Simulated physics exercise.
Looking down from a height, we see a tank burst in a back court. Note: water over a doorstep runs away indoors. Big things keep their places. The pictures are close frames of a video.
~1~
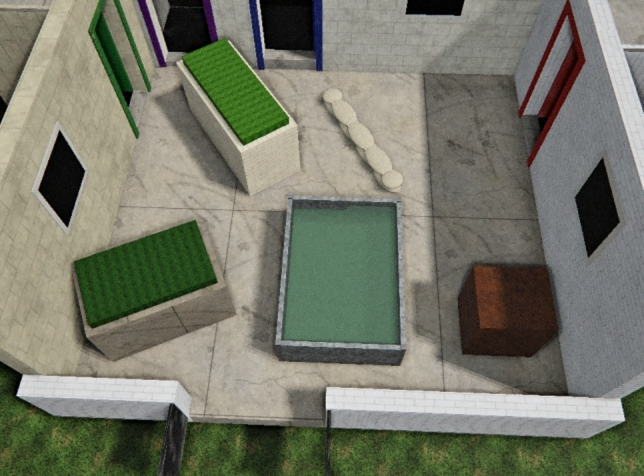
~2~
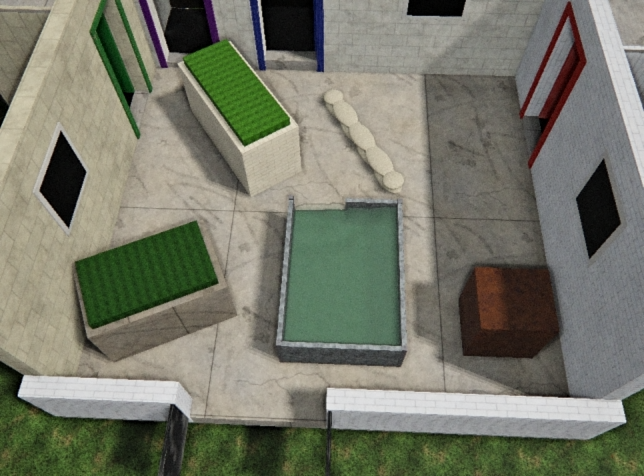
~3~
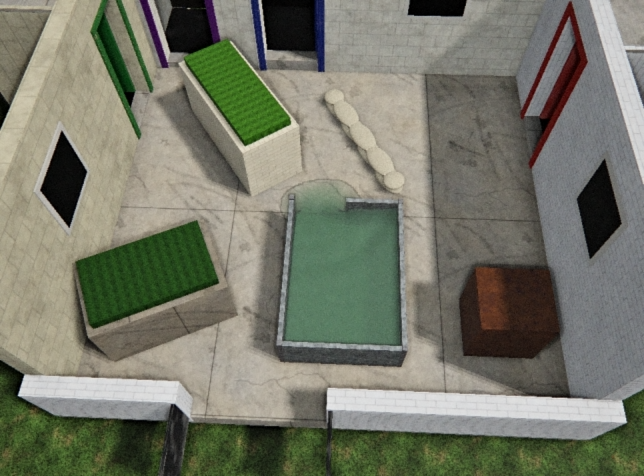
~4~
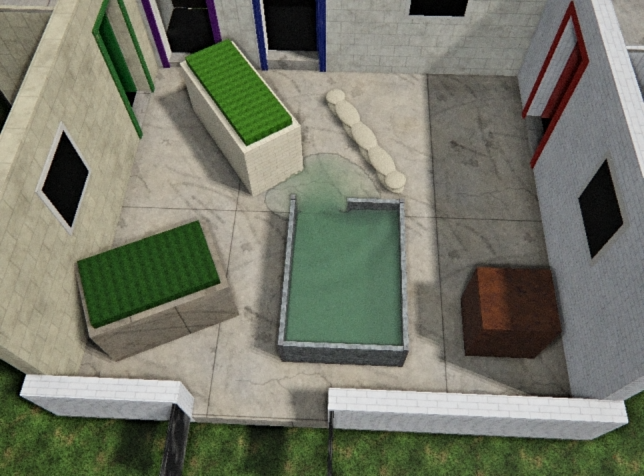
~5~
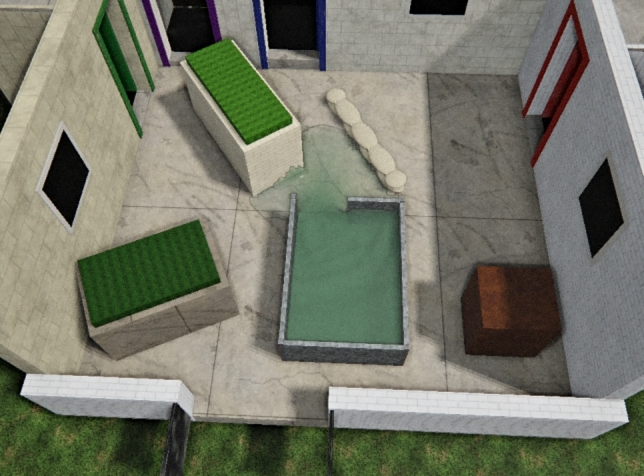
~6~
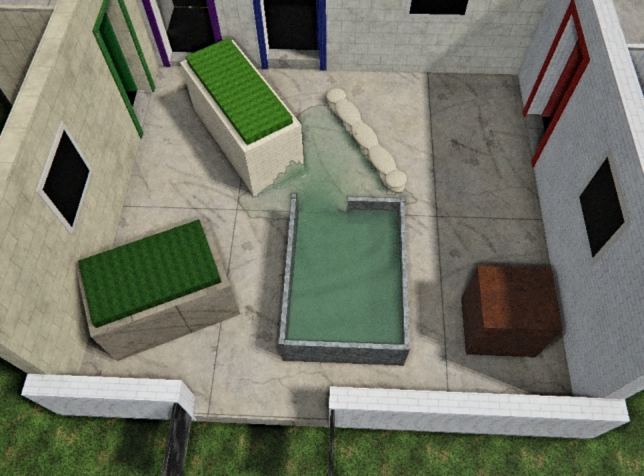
A grey-walled tank of still green water stands in the middle of a paved, walled back court, seen from high above. Two pale blocks topped with green sit to its left, a rusty brown cube to its right, and a row of pale rounded stones behind. The tank's far wall opens at its left part, and water pours out, spreading thinly across the paving between the rear block and stones.
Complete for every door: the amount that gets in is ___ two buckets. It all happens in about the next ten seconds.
Purple door: At most; red door: At most; green door: More than; blue door: At most.
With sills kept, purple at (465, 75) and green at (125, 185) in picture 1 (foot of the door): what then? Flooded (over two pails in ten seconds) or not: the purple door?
The purple one does not overflow.
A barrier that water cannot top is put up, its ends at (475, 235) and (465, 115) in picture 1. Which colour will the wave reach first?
The blue-painted one is first.
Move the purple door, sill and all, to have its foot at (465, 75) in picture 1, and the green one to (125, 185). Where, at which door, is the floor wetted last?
Going by the pictures, it's the door marked red.
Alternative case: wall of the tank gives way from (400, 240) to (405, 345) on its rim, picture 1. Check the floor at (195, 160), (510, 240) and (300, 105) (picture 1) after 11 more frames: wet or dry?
Taken in turn they're unwetted, swamped and unwetted.
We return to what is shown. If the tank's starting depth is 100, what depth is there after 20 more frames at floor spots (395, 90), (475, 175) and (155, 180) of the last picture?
In turn 6, 0 and 0 in a hundred.
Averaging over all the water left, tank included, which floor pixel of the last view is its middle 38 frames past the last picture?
I'd put my finger on (298, 200).
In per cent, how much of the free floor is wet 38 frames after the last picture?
Estimate: Some 65 in a hundred.
A moment on, water covers 15 % of the floor; the purple door not reached, the red door not reached, the green door not reached, the blue door wet at the sill, nothing in.
Next, water covers 25 % of the floor; the purple door wet at the sill, nothing in, the red door not reached, the green door not reached, the blue door wet at the sill, nothing in.
Then, water covers 40 % of the floor; the purple door wet at the sill, nothing in, the red door not reached, the green door under two buckets in, the blue door wet at the sill, nothing in.
Later, water covers 65 % of the floor; the purple door under two buckets in, the red door wet at the sill, nothing in, the green door over two buckets in, the blue door wet at the sill, nothing in.
In the end, water covers 80 % of the floor; the purple door under two buckets in, the red door wet at the sill, nothing in, the green door over two buckets in, the blue door wet at the sill, nothing in.
